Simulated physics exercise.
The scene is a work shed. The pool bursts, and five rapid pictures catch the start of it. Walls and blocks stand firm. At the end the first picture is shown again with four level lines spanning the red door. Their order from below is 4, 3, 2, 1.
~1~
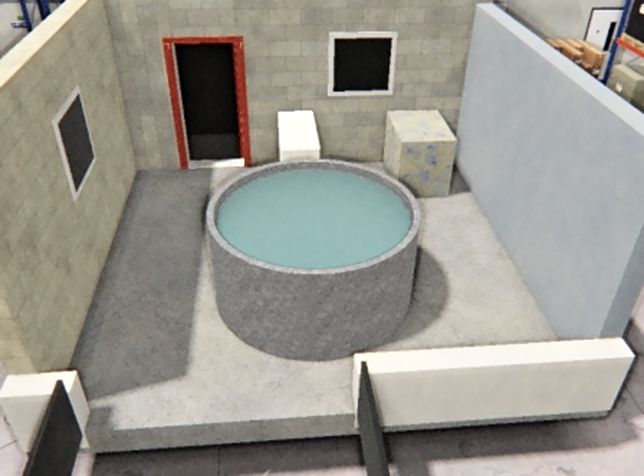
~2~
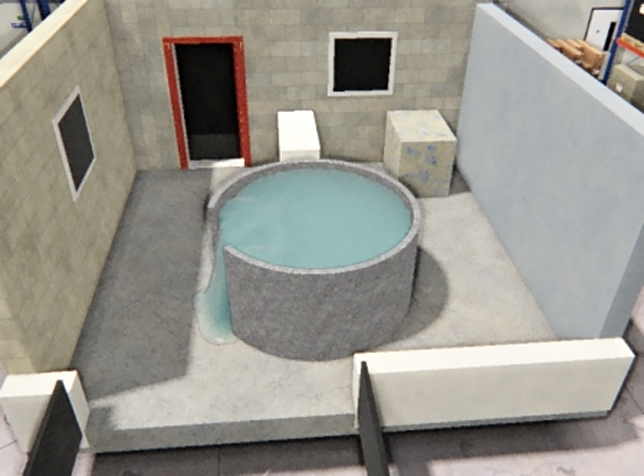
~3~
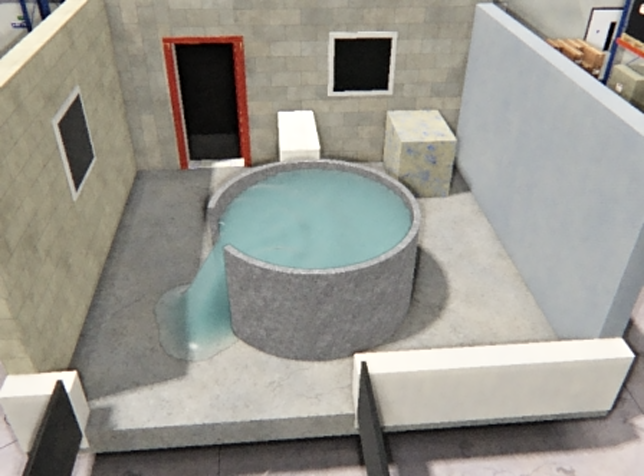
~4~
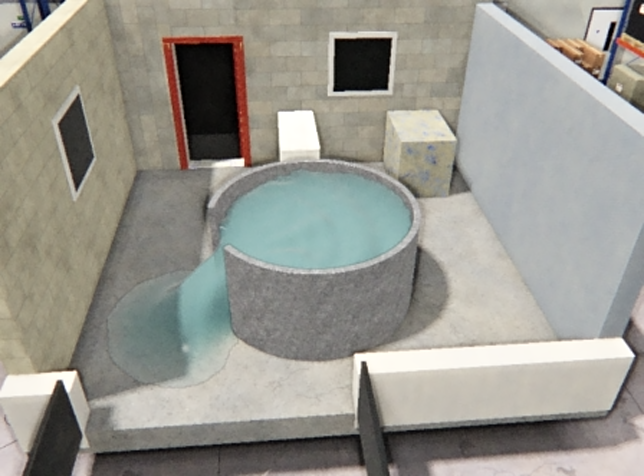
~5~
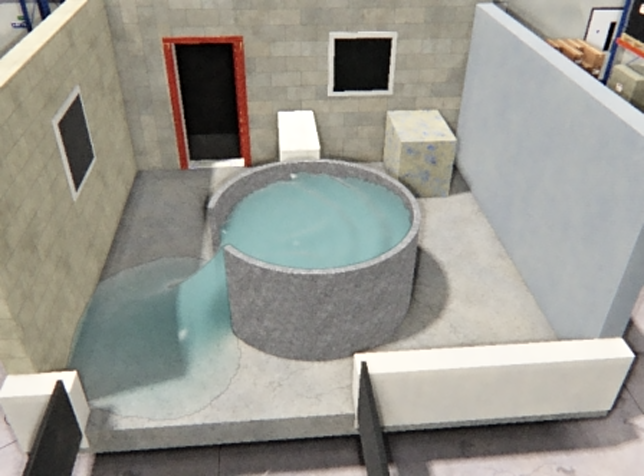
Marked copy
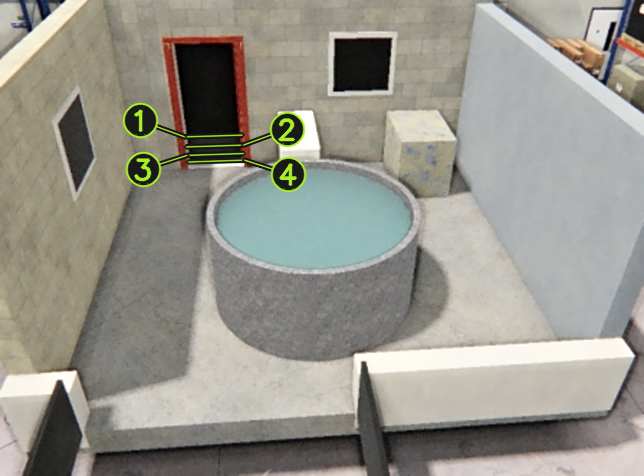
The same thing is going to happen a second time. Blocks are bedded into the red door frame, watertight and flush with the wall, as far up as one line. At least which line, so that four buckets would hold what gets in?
I would pick height 3.
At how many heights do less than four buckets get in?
Three of them.
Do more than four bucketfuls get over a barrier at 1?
No, that is safe.
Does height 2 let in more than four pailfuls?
No.
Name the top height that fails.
Height 4.
In lime, 1 at (213, 135); 2 at (214, 146); 3 at (215, 154); 4 at (216, 161); from the bottom up 4, 3, 2, 1.
With 1, nothing gets over.
With 2, nothing gets over.
With 3, a splash gets over, under a bucket.
With 4, about 9 bucketfuls get in.
